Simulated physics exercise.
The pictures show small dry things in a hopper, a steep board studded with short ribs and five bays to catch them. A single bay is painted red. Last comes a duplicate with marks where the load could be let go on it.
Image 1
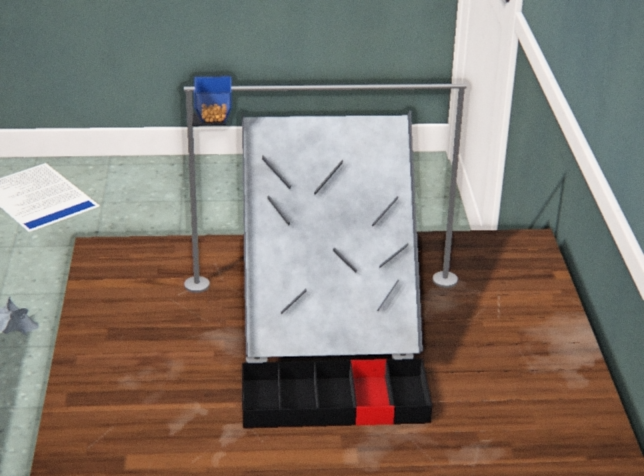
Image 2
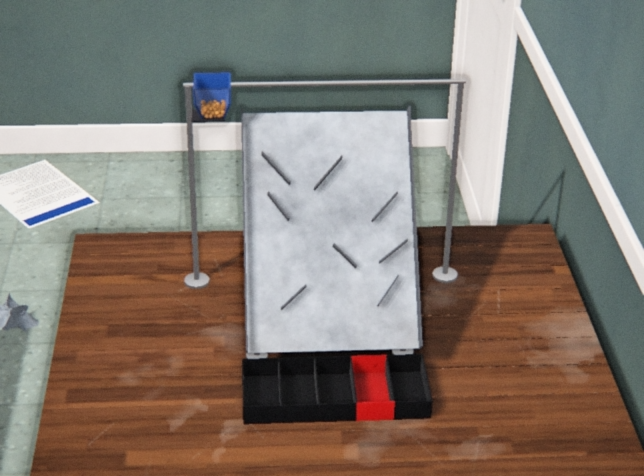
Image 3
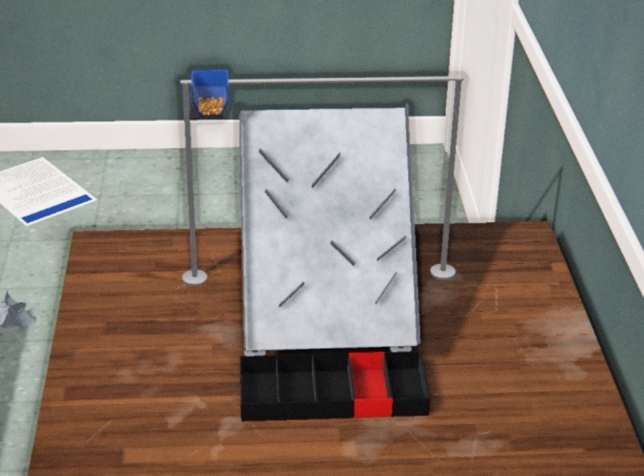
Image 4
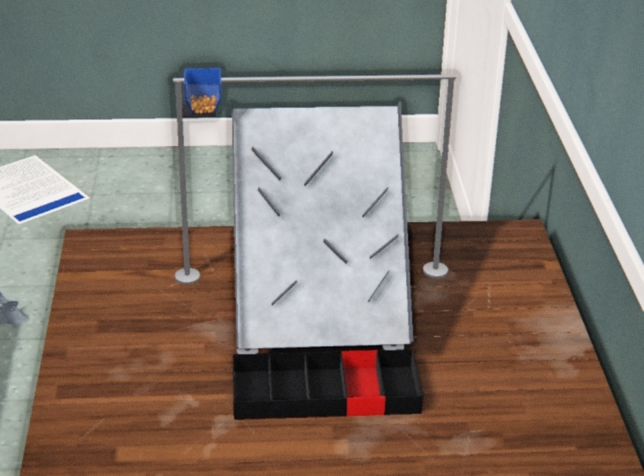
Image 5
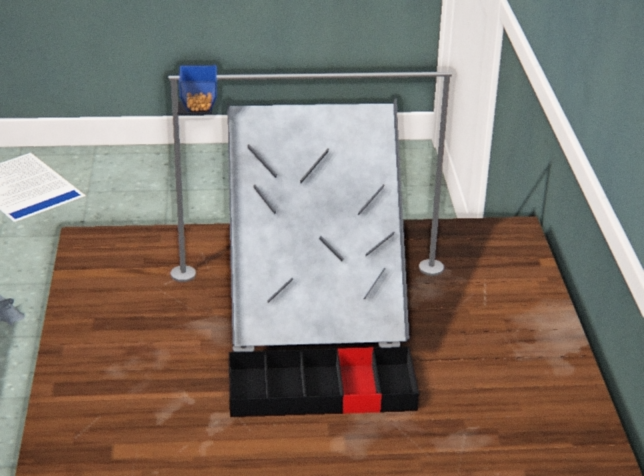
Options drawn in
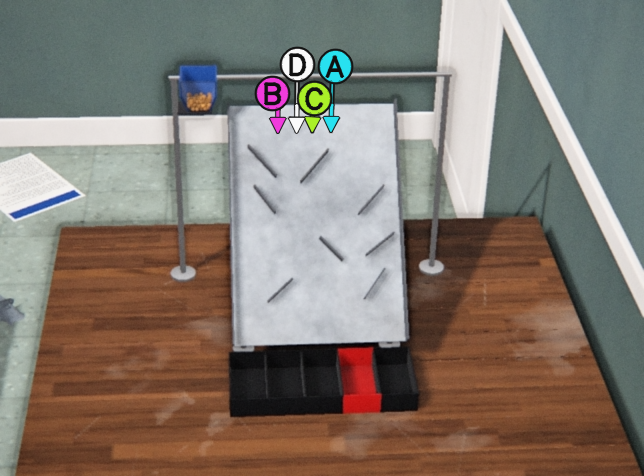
Steep ribbed board standing above five bays, one red, as the view drifts slightly and a blue hopper of chickpeas stays still.
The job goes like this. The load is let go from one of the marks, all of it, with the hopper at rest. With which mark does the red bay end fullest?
Best: A.
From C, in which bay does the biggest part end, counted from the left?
It is the first one.
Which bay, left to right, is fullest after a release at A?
It is the fourth one.
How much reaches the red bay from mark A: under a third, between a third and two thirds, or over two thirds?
It is between a third and two thirds.
On the marked copy, mark A meets the board at (331, 126); mark B meets the board at (277, 127); mark C meets the board at (312, 126); mark D meets the board at (296, 127).
If A is chosen, roughly half in the red bay, roughly half in other bays, just a few outside the box.
If B is chosen, just a few in the red bay, the larger part in other bays, about a tenth outside the box.
If C is chosen, about a tenth in the red bay, the larger part in other bays, about a tenth outside the box.
If D is chosen, just a few in the red bay, almost all in other bays, about a tenth outside the box.
